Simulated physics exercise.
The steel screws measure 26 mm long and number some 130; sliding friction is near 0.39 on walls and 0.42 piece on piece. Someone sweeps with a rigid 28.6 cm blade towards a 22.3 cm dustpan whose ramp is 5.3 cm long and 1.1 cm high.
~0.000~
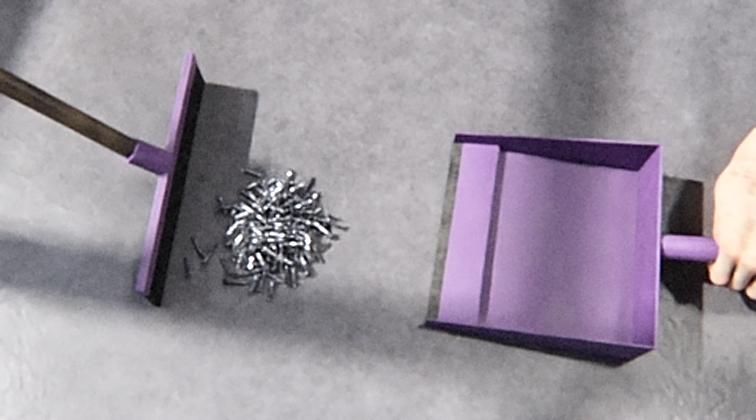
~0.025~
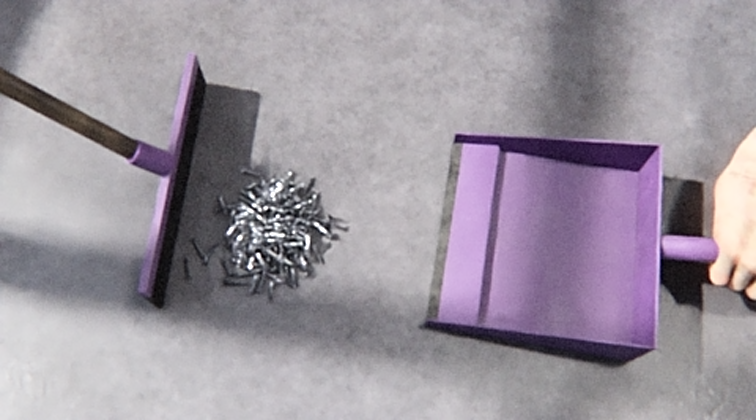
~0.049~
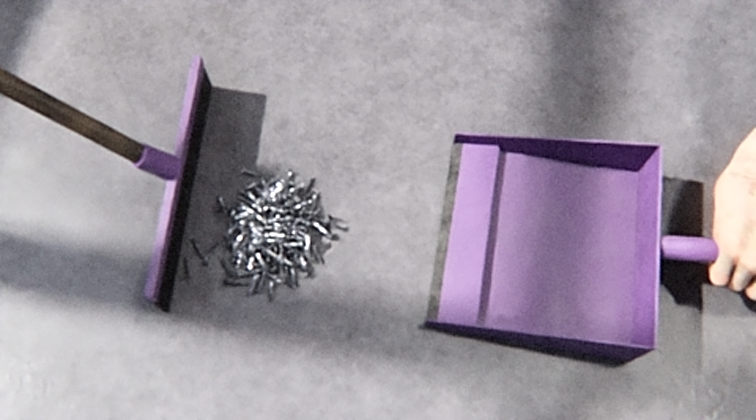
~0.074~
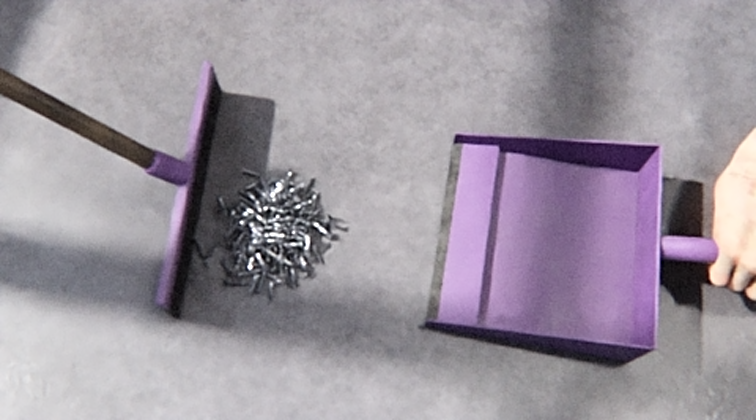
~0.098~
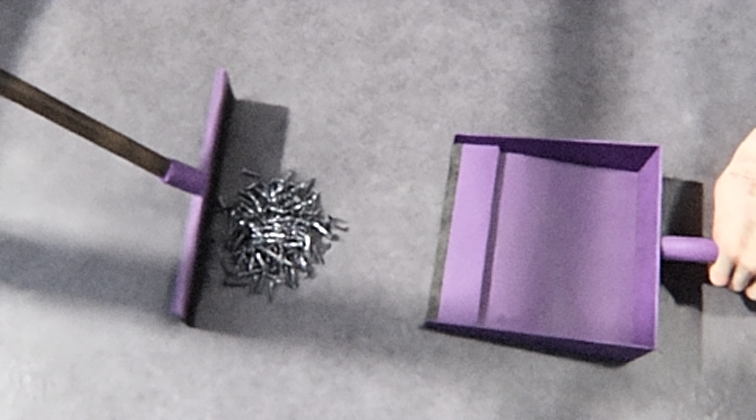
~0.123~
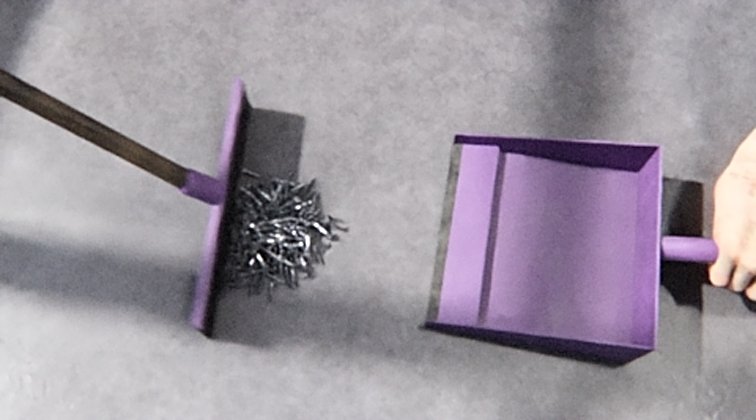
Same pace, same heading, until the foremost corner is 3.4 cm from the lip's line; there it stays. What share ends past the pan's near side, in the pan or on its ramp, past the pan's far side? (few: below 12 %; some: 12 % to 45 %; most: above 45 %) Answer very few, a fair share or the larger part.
Near side: A fair share, pan: A fair share, far side: Very few.
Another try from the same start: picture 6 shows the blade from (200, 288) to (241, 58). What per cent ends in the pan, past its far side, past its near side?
Pan 40, far 0, near 5.
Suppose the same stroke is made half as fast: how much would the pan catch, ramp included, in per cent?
In that case some 0 per cent.
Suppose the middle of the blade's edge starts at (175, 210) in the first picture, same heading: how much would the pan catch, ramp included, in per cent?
Some 20 per cent.
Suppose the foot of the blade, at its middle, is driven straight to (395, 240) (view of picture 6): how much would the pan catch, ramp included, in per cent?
Some 45 per cent.
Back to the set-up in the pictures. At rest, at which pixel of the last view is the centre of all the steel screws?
At about (432, 279).
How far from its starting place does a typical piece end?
Roughly 20 cm.
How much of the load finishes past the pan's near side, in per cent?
Some 20 per cent.
After 0.24 s, middle of the blade 14 cm from the lip; 0 % over the lip, far side 0 %, near side 5 %.
After 0.32 s, middle of the blade 7 cm from the lip; 0 % over the lip, far side 0 %, near side 15 %.
After 0.54 s, middle of the blade 5 cm from the lip; 30 % over the lip, far side 0 %, near side 20 %.
At rest (1.3 s), near side 20 %, pan 30 %, far side 0 %, in front of the lip or behind the blade 50 %.
